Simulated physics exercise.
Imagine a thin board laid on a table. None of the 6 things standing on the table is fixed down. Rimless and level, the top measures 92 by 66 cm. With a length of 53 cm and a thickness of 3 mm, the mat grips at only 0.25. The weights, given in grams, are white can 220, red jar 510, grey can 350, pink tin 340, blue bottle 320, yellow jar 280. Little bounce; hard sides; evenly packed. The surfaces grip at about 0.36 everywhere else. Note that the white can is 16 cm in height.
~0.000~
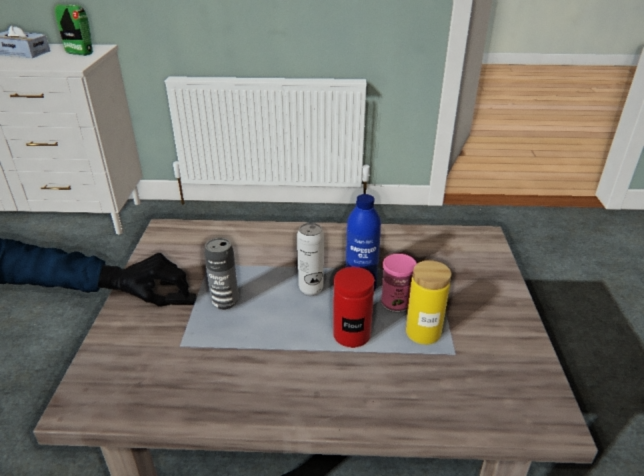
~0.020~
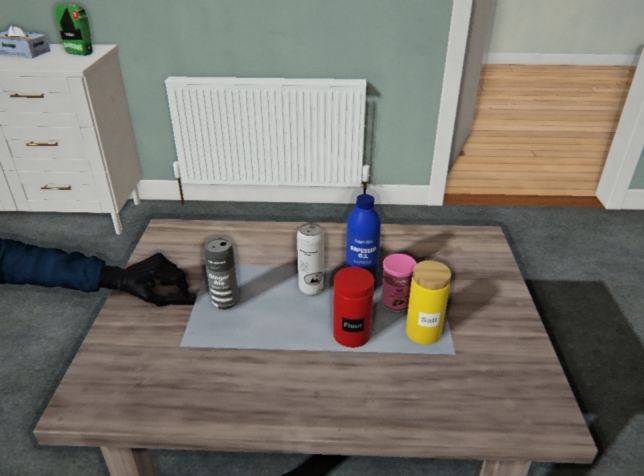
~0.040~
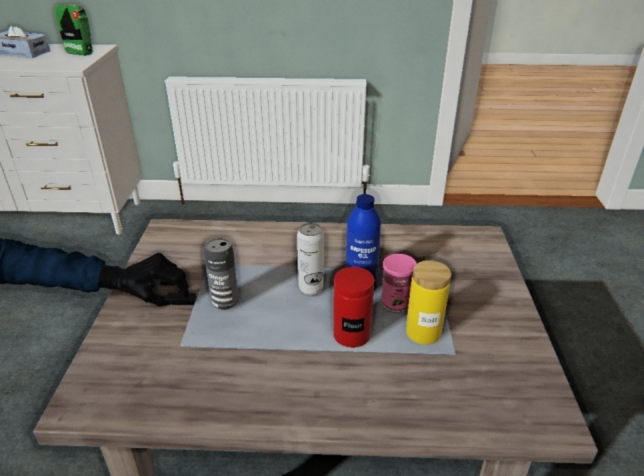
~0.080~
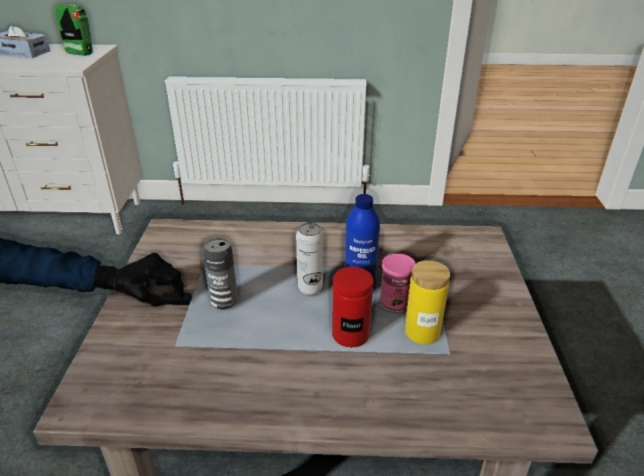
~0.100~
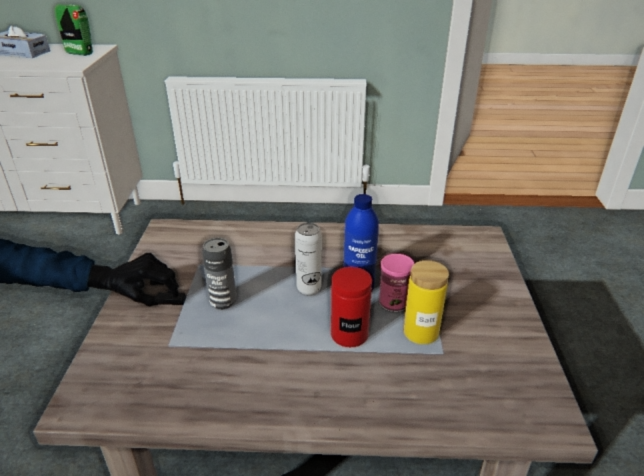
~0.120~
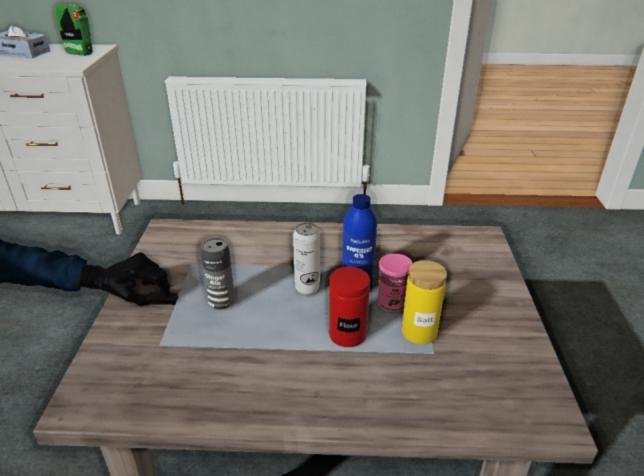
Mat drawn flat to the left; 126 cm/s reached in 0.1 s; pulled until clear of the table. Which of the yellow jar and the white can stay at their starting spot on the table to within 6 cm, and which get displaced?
In order: Yellow jar: Stays; white can: Goes.
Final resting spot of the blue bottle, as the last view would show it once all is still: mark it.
I'd put it at around (230, 273).
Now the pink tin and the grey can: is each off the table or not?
The pink tin stays within bounds; the grey can winds up out of bounds.
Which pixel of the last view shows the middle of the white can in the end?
Near (133, 275).
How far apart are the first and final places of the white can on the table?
Net distance near 40 cm.
Around 0.32 s, mat out by 29 cm; white can at 12° to upright near (265, 258); yellow jar shifted 3 cm near (412, 303); blue bottle at 4° to upright.
Around 0.52 s, mat out by 54 cm; grey can now off the table; white can on its side near (199, 277); yellow jar shifted 3 cm near (413, 304).
Around 0.82 s, mat out by 91 cm; white can on its side near (133, 276); yellow jar shifted 3 cm near (413, 304); blue bottle on its side.
Finally (1.6 s), off the table, grey can; on their side or leaning hard on the table, white can and blue bottle; not toppled but over 6 cm from the start, red jar and pink tin; yellow jar still in place (within 6 cm). Final places as that camera would see them, yellow jar near (413, 304), white can near (133, 275).
